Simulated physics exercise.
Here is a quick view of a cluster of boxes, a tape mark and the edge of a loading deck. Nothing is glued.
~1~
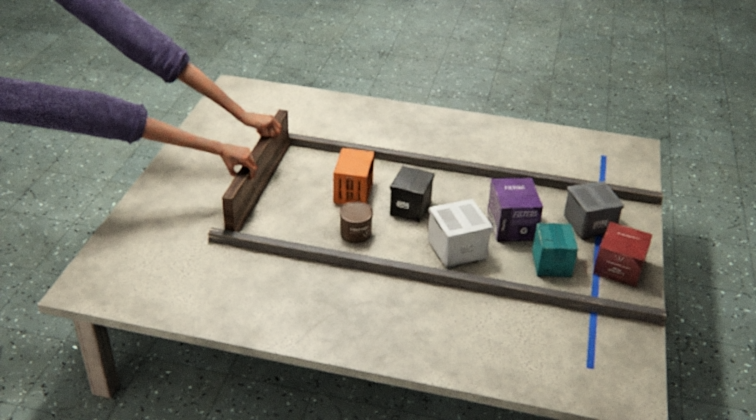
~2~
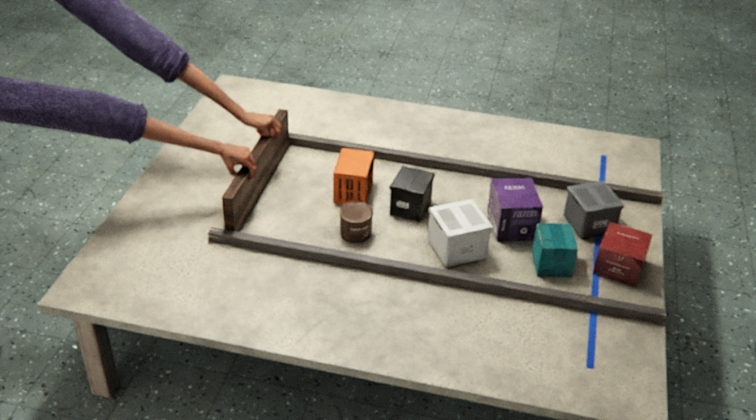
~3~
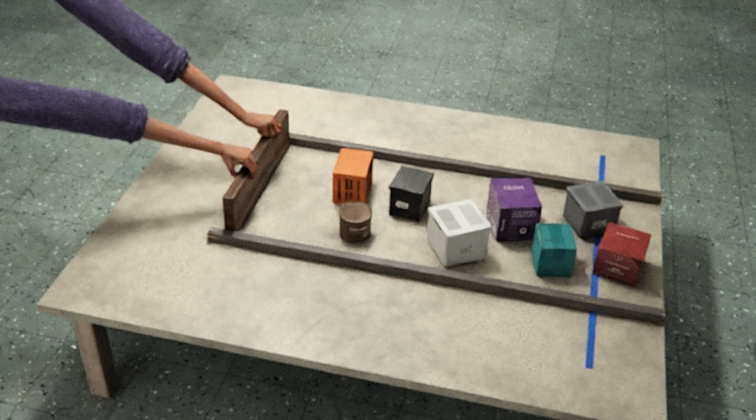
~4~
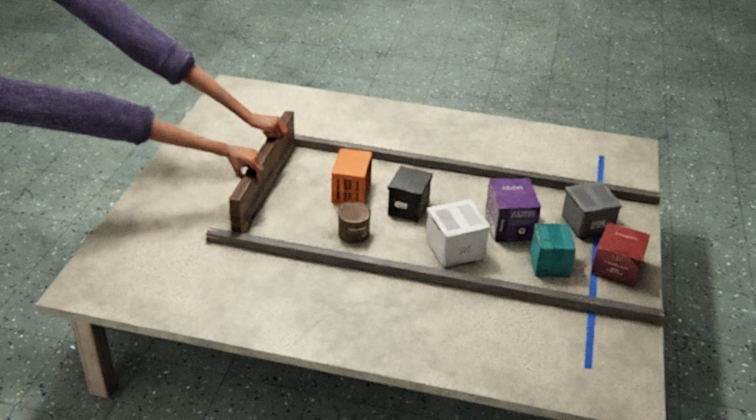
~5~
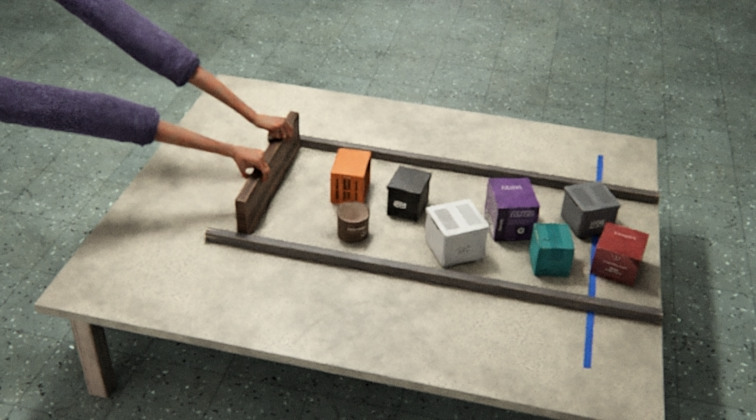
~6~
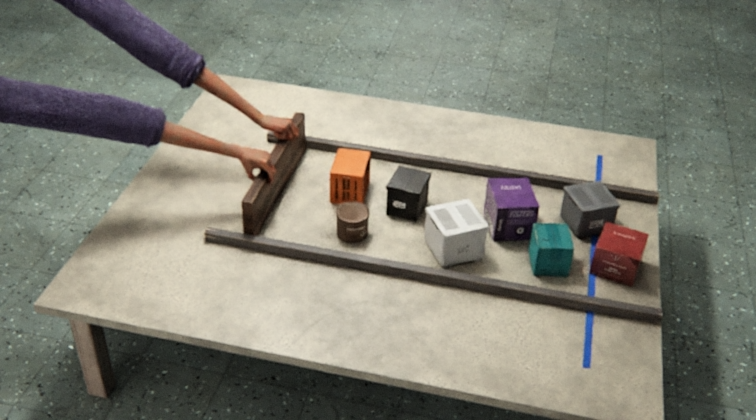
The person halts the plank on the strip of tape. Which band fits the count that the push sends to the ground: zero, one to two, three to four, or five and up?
The band is three to four.
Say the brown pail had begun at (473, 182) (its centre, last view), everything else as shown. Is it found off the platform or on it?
It is safe.
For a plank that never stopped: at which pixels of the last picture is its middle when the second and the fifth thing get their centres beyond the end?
At (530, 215) for the second, at (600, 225) for the fifth.
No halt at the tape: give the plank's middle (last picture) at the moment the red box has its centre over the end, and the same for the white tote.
Near (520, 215) in the first case, near (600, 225) in the other.
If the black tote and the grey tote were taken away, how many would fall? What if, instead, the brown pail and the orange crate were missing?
2, then 2.
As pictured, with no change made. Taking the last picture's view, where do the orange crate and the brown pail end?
In order, first (615, 221), then (612, 265).
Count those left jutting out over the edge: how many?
It totals 2.
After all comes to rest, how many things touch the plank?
In contact: 2.
Soon after, none off yet; red box at rest near (619, 254); grey tote at rest near (589, 210); turquoise box at rest near (551, 250).
After that, none off yet; red box moving near (622, 254); grey tote displaced about its own width near (618, 213); turquoise box displaced about its own width near (577, 256).
In the end, the number that fall off is three or four; gone, purple box, turquoise box, grey tote and red box.
